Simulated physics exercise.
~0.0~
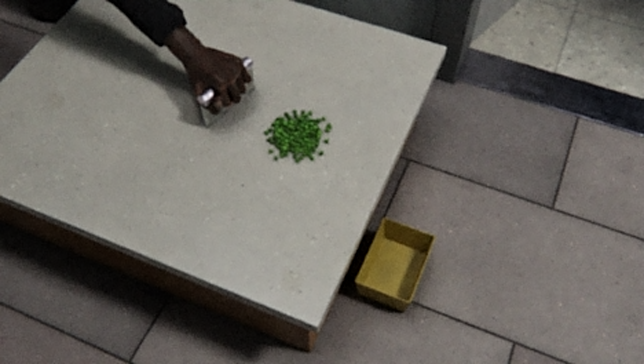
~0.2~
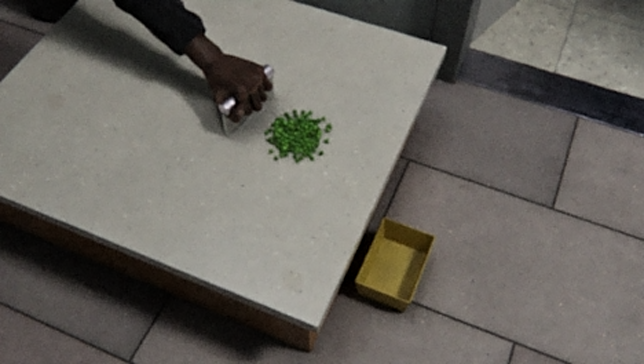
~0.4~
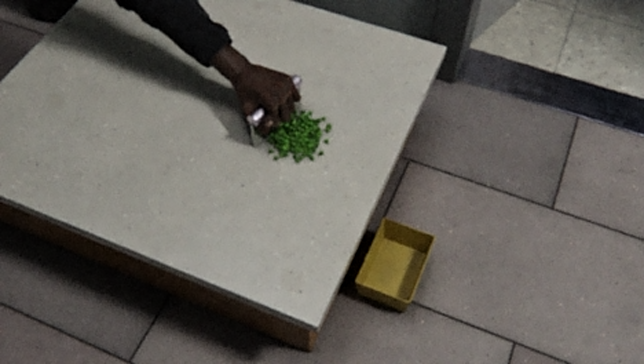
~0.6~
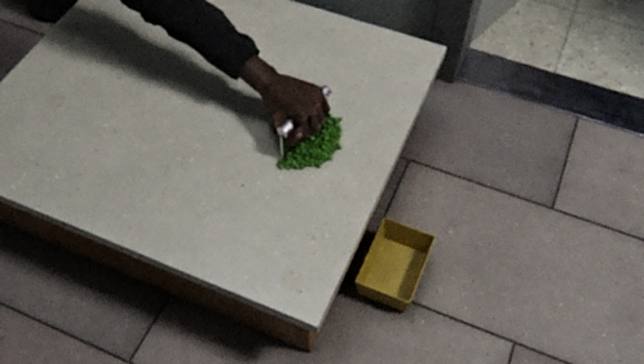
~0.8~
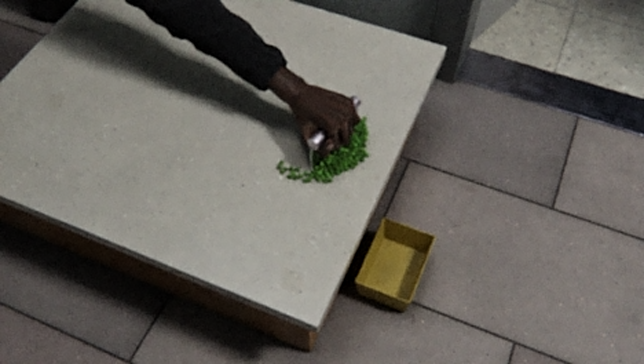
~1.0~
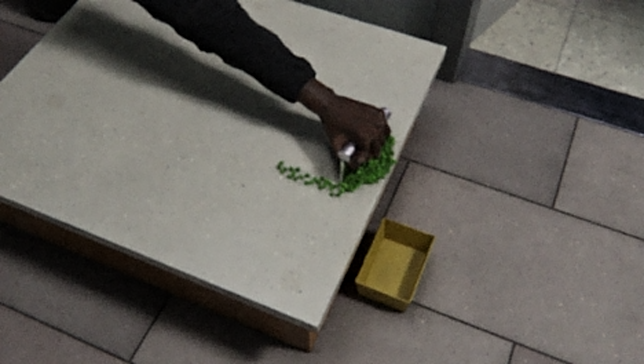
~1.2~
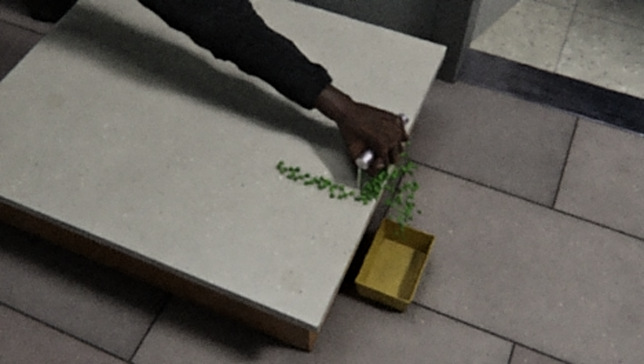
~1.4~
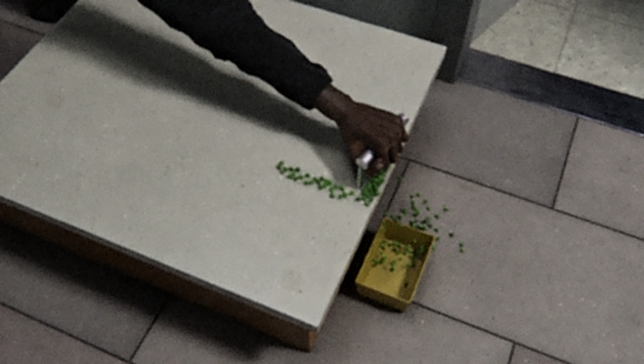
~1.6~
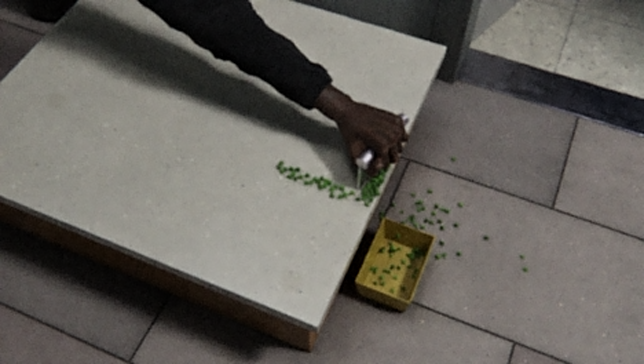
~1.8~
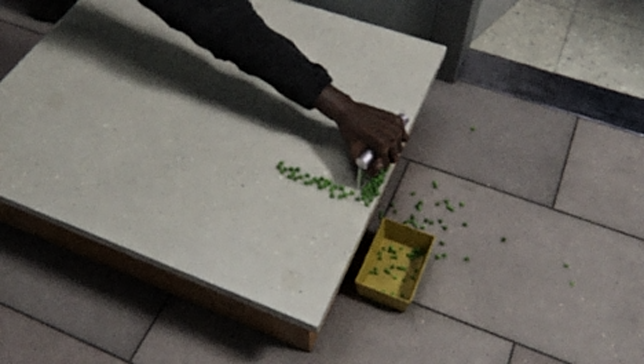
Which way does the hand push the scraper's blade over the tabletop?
The blade moves to the right, drifting a little toward the viewer as it heads for the table's edge.
